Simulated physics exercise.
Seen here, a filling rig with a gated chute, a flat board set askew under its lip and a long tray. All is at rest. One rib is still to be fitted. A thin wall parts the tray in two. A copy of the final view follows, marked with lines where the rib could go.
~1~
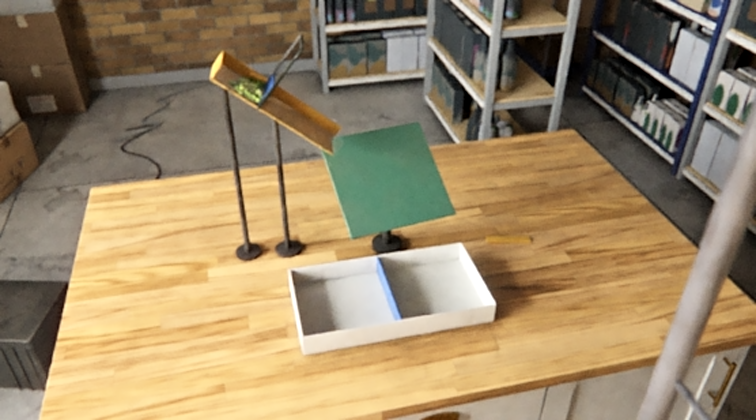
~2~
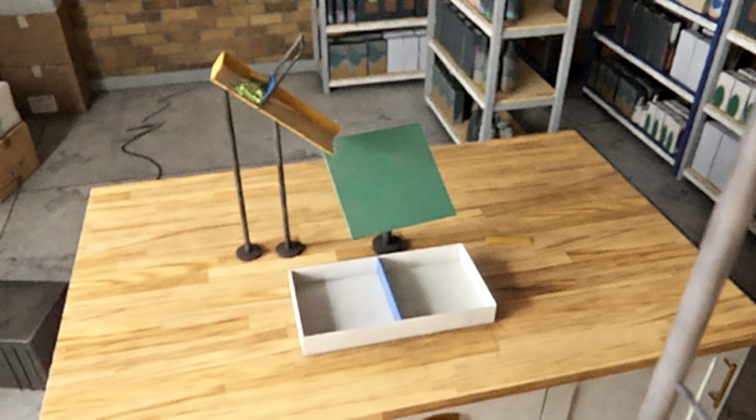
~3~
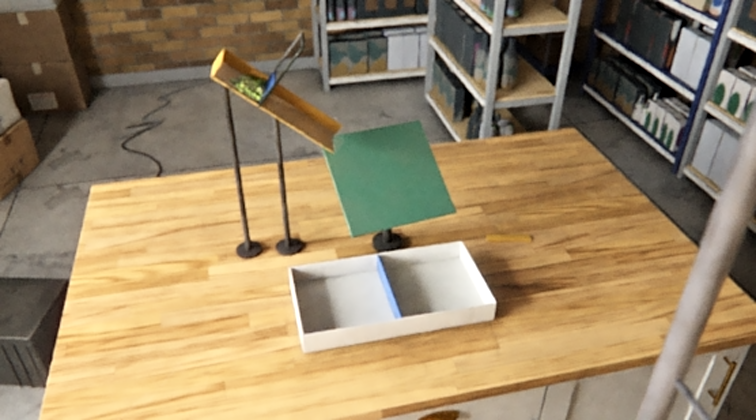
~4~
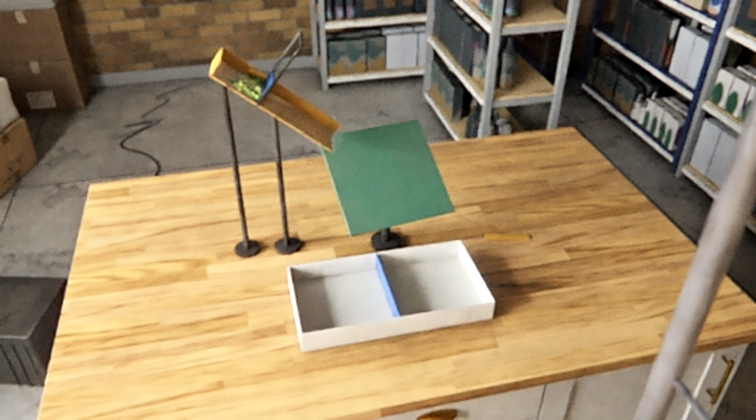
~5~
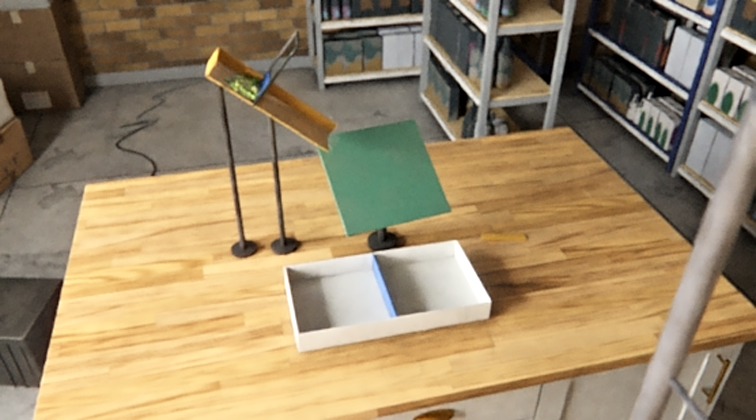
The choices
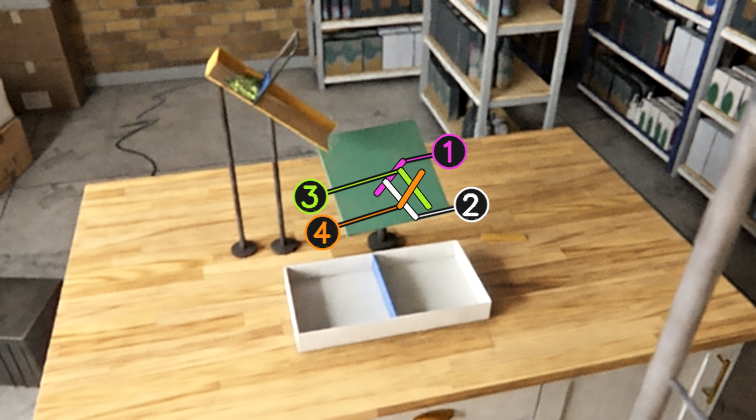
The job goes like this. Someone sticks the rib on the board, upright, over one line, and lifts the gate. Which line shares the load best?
Go for 1.
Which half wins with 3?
The right half.
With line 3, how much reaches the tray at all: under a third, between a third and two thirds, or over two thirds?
It is over two thirds.
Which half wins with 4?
Right.
On the marked copy, line 1 from (402, 161) to (377, 193); line 2 from (385, 181) to (415, 217); line 3 from (400, 170) to (428, 206); line 4 from (421, 172) to (399, 206).
Choosing 1, of what is caught, roughly half in the left half, roughly half in the right.
Choosing 2, of what is caught, just a few in the left half, almost all in the right.
Choosing 3, of what is caught, not one piece in the left half, every piece in the right.
Choosing 4, of what is caught, just a few in the left half, almost all in the right.
